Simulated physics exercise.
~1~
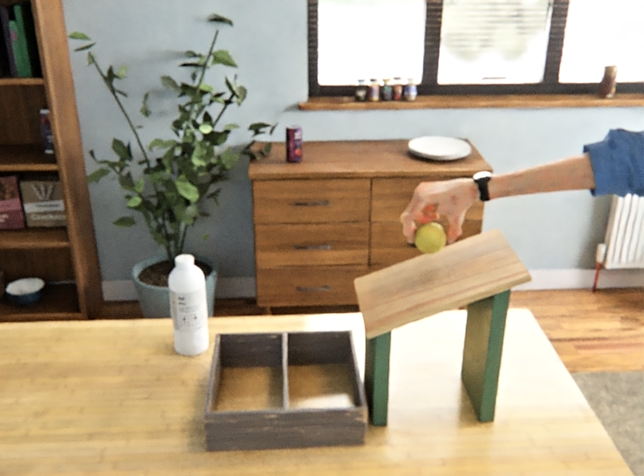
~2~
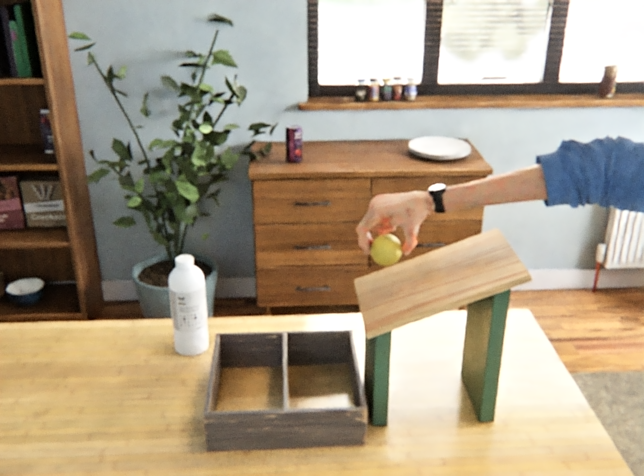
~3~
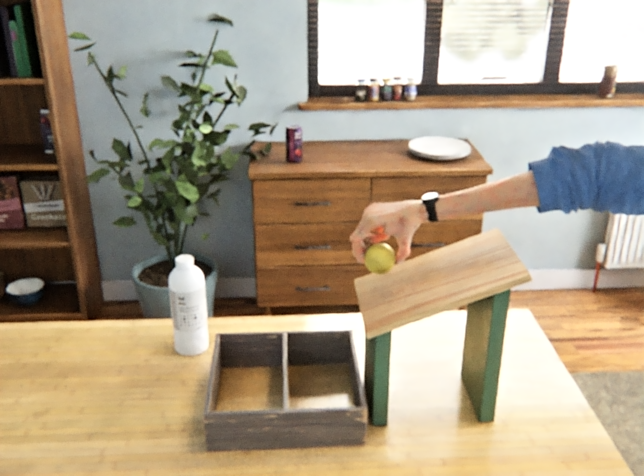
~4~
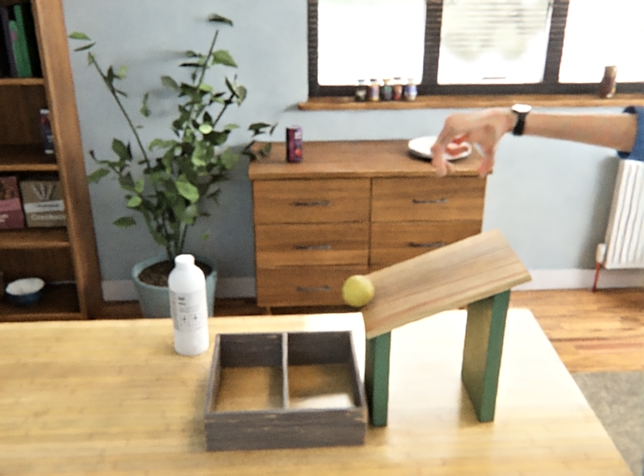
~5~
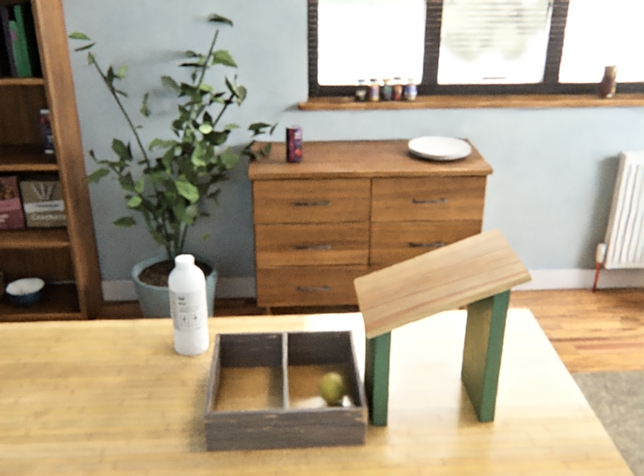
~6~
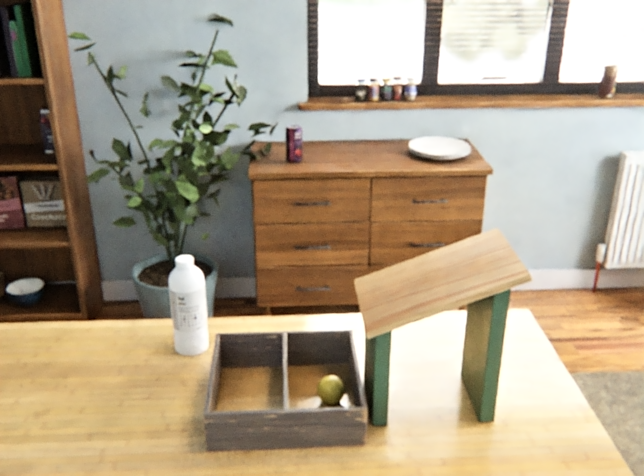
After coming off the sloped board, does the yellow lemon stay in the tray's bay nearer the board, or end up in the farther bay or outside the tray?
The yellow lemon ends up in the bay nearer the board. It does not cross into the farther bay or leave the tray.
On a table, a hand releases a yellow lemon, which drops into the tray's right bay.
